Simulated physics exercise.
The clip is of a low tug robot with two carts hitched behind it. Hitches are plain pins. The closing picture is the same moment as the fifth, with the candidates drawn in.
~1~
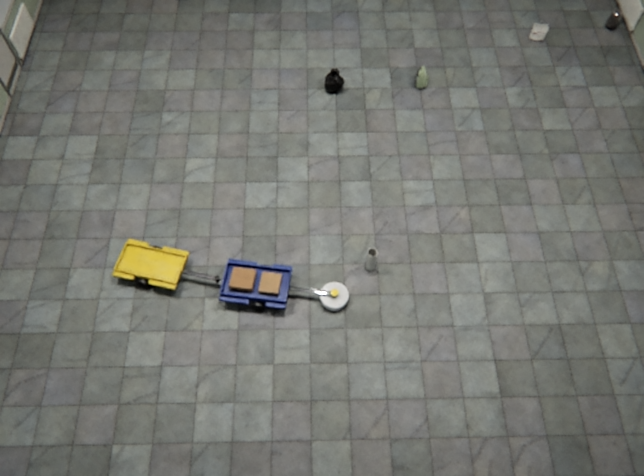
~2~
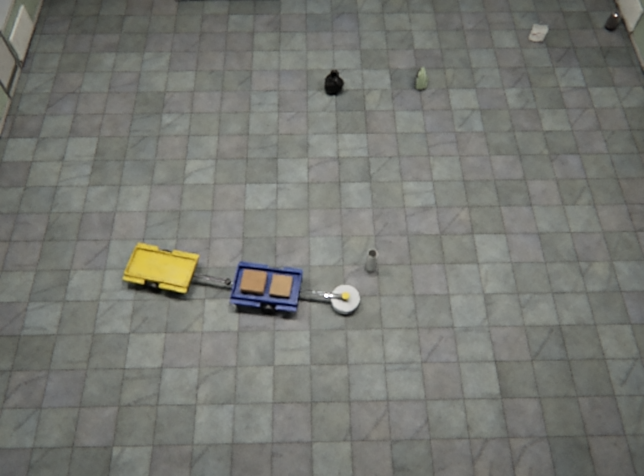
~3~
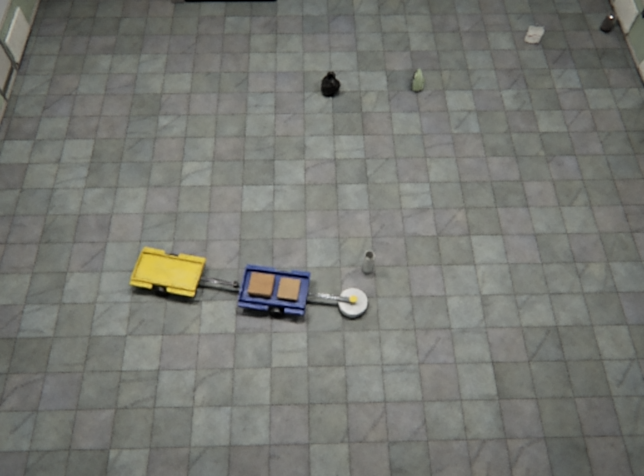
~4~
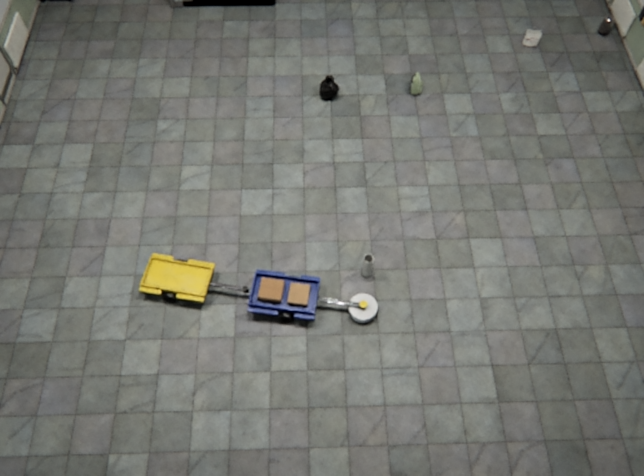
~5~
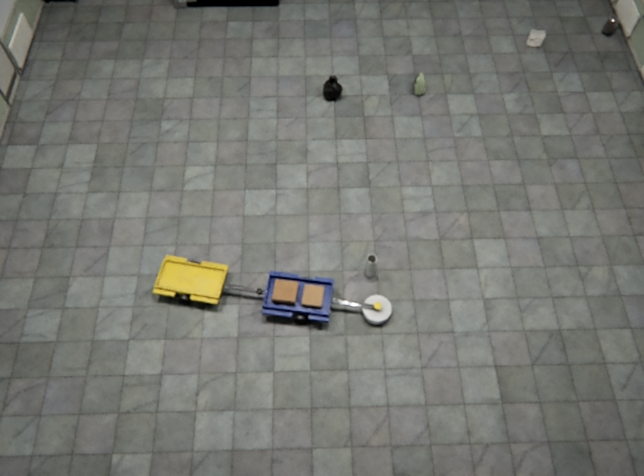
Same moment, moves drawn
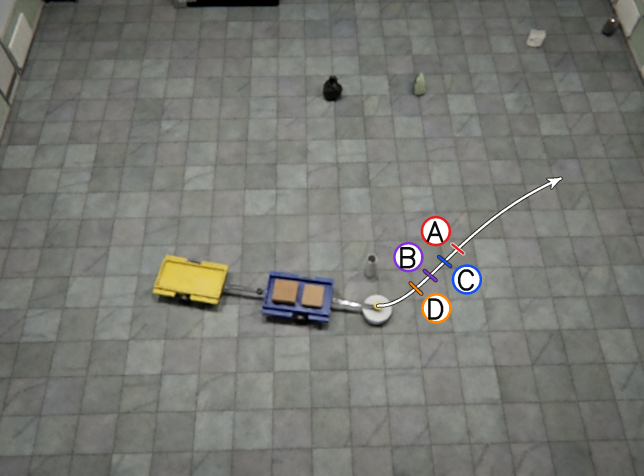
A small train of a blue cart and a yellow cart, coupled behind a low round white robot, sits on a grey tiled floor seen from high above. Two brown blocks ride in the blue cart, a small pale post stands nearby, and a black object and a greenish one lie farther up. The train rolls slowly rightward and slightly downward, passing below the post, while the view shifts slightly.
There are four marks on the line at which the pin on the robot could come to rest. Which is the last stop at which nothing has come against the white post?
Mark D.
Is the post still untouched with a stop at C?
For that mark, no.
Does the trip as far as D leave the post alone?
Yes.
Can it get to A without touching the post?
No.
On the marked copy, A at (458, 249); B at (430, 276); C at (445, 262); D at (416, 288); the route from (378, 306) via (472, 236) to (561, 178).
With D. Early on, robot (393, 306), last cart (206, 282).
Further on, robot (406, 299), last cart (219, 284).
At the end, robot (415, 292), last cart (230, 287); nothing has been touched.
As for the rest, A is too far, the post has been hit; B is too far, the post has been hit; C is too far, the post has been hit.
